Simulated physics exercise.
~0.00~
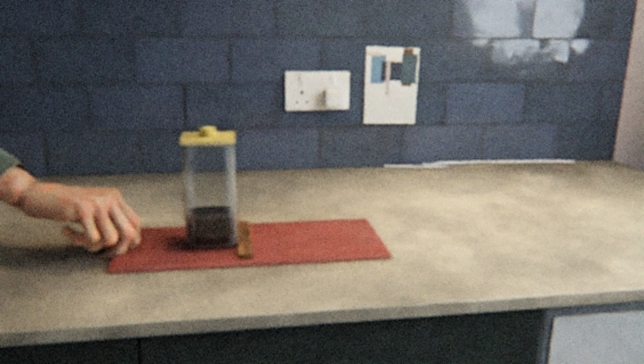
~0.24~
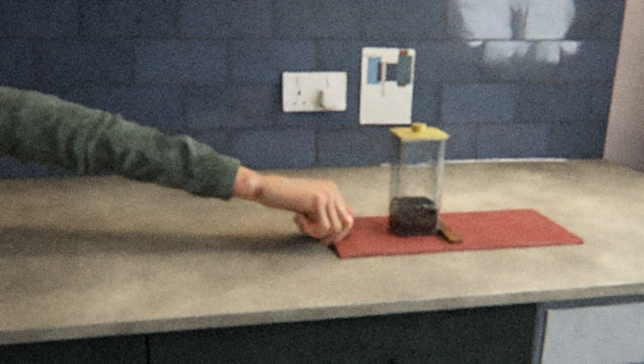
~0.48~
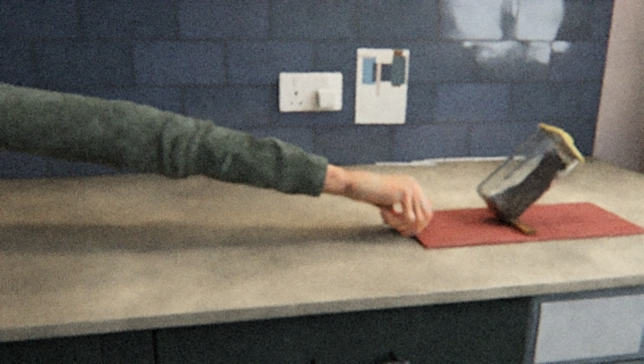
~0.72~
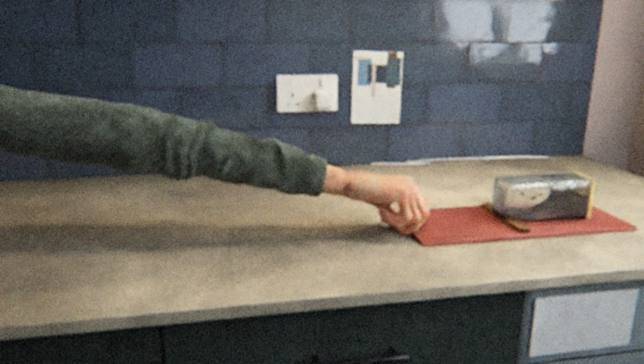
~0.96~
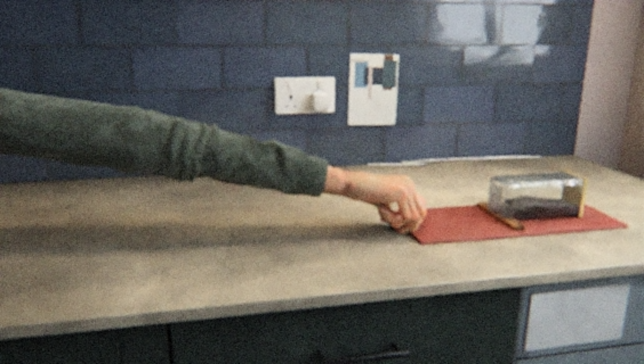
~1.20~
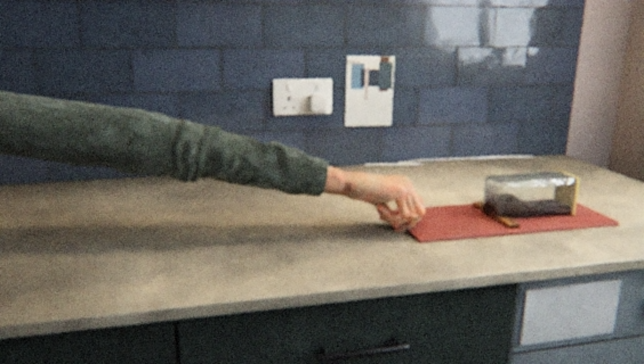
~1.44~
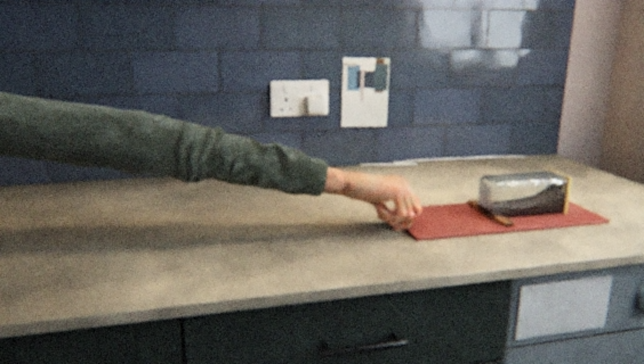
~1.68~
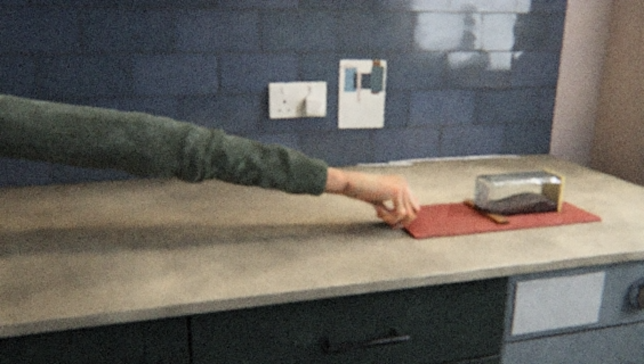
A hand slides a red board right, stops, and the square bottle topples onto its side.
